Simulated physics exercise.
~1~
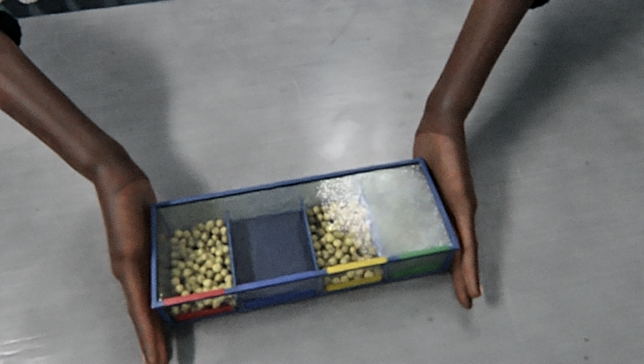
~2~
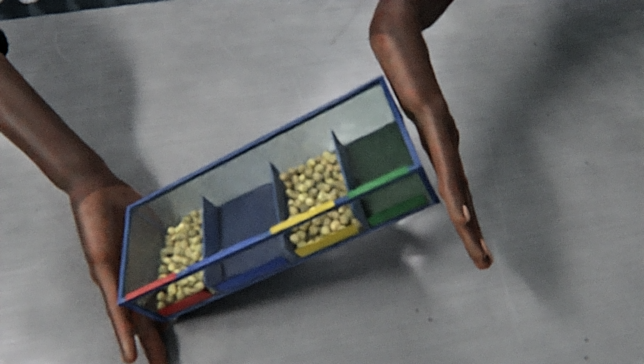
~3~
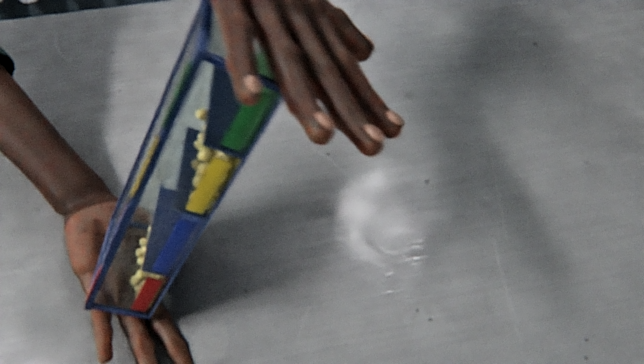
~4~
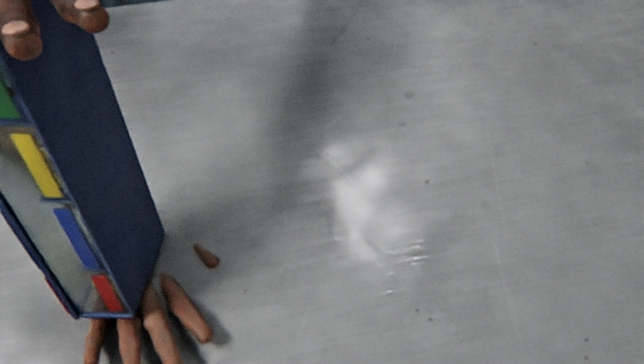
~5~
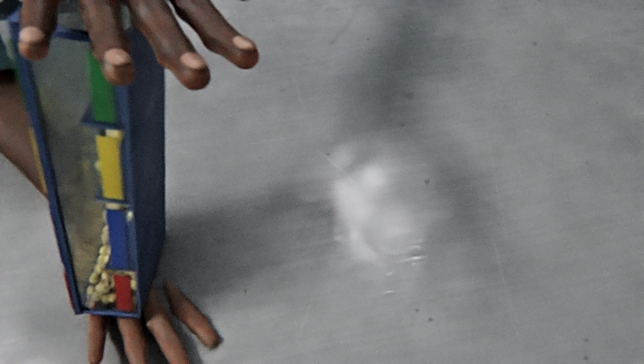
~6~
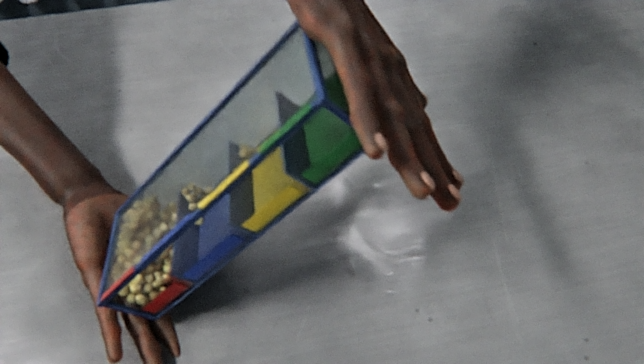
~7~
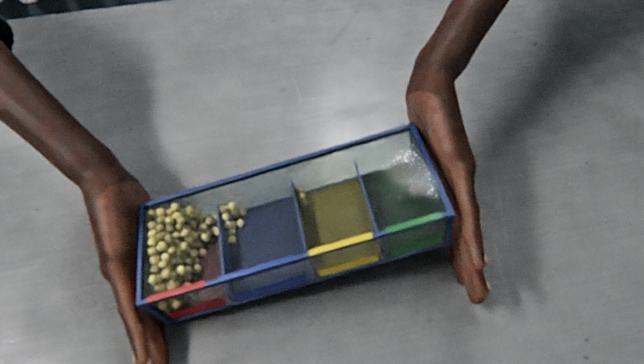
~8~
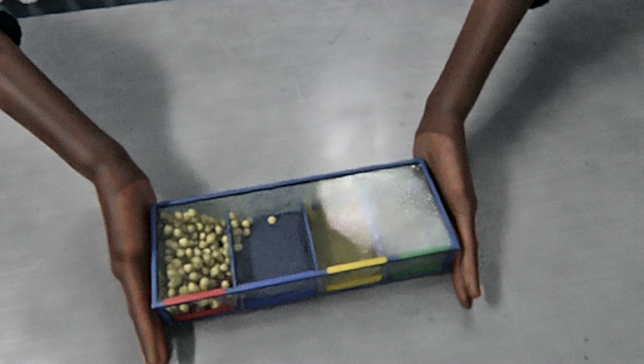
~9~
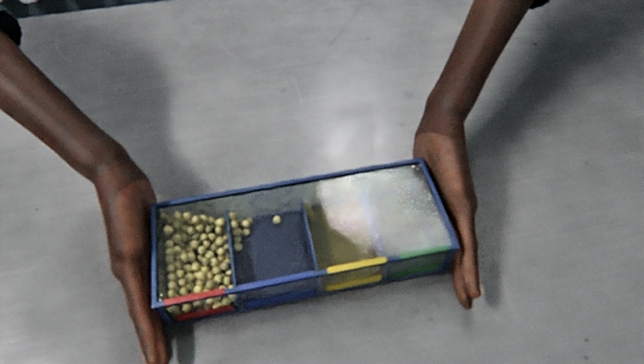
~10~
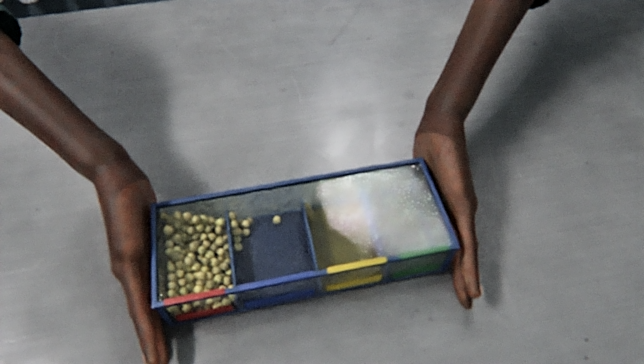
Two hands tipping a divided clear-topped box up on its left end and lowering it, leaving most soya beans in the red compartment.
